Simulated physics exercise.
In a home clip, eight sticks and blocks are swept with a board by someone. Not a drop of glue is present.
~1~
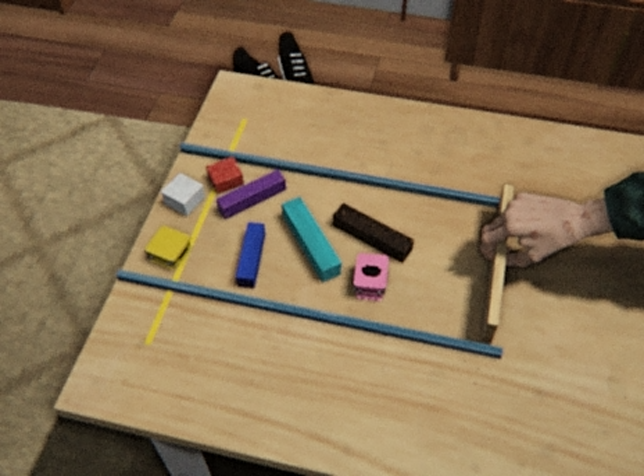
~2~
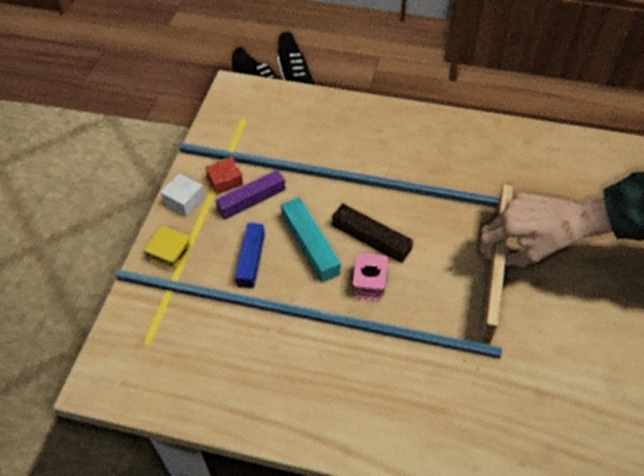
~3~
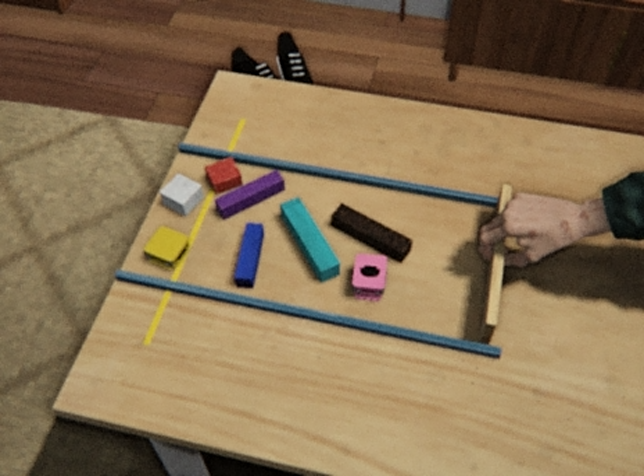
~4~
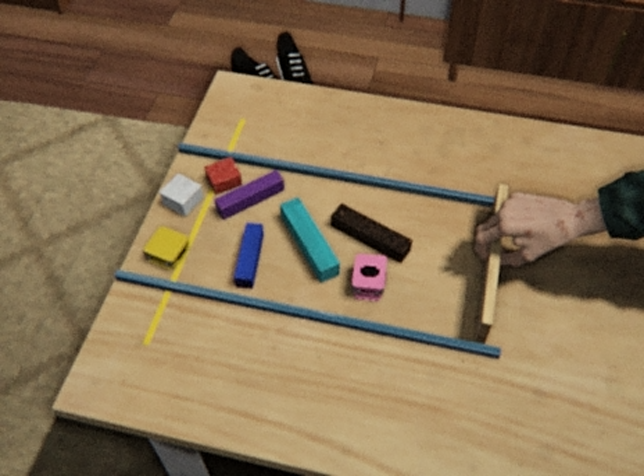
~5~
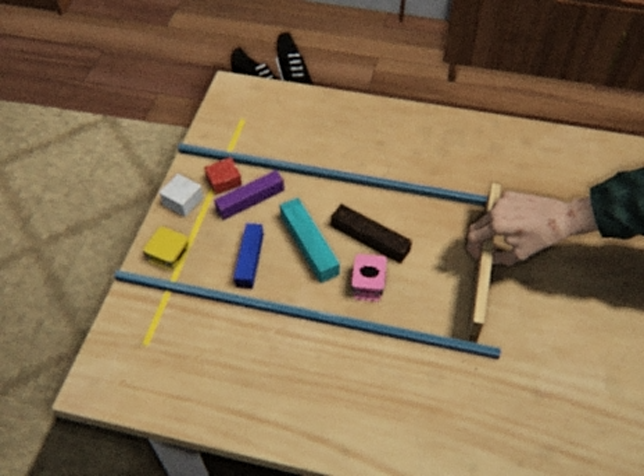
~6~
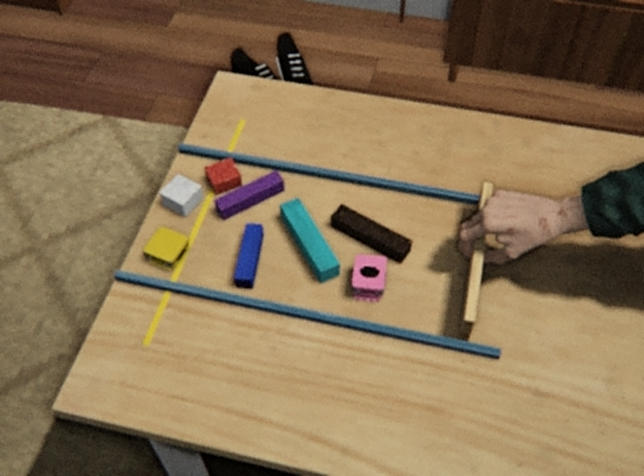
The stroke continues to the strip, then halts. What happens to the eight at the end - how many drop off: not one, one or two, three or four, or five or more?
The count that comes down will most likely be three, maybe four.
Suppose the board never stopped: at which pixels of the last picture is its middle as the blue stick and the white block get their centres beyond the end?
When the blue stick crosses, the middle is near (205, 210); when the white block crosses, near (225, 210).
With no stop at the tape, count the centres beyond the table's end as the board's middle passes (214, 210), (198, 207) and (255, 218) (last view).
The numbers past the end are 2, 4 and 0.
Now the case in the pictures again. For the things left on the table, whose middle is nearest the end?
Purple bar.
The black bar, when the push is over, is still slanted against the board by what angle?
Roughly 0° out of line.
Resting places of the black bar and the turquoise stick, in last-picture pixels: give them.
I'd put one at around (203, 184) and the other at around (159, 217).
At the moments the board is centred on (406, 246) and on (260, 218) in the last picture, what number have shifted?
Counting first: 1, next 7.
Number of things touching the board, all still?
That number would be 2.
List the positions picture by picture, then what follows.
The first frame shows white block (184, 195); yellow case (169, 249); red block (225, 175); board (498, 262); tape (202, 219).
The second frame shows yellow case (169, 249); turquoise stick (310, 239).
The third frame shows red block (224, 176); purple bar (250, 195).
The fourth frame shows white block (182, 195); blue stick (250, 255).
The fifth frame shows yellow case (168, 250); pink case (369, 278).
The sixth frame shows white block (182, 195); yellow case (168, 250); red block (223, 176); board (476, 259); tape (200, 219).
Soon after, none off yet; white block at rest near (182, 195); yellow case at rest near (168, 250); red block at rest near (223, 176).
Then, none off yet; white block moved a little near (168, 191); yellow case moved about its own width near (139, 241); red block moved about its own width near (200, 167).
At rest, the number that fall off is three or four; fallen, blue stick, red block, yellow case and white block.
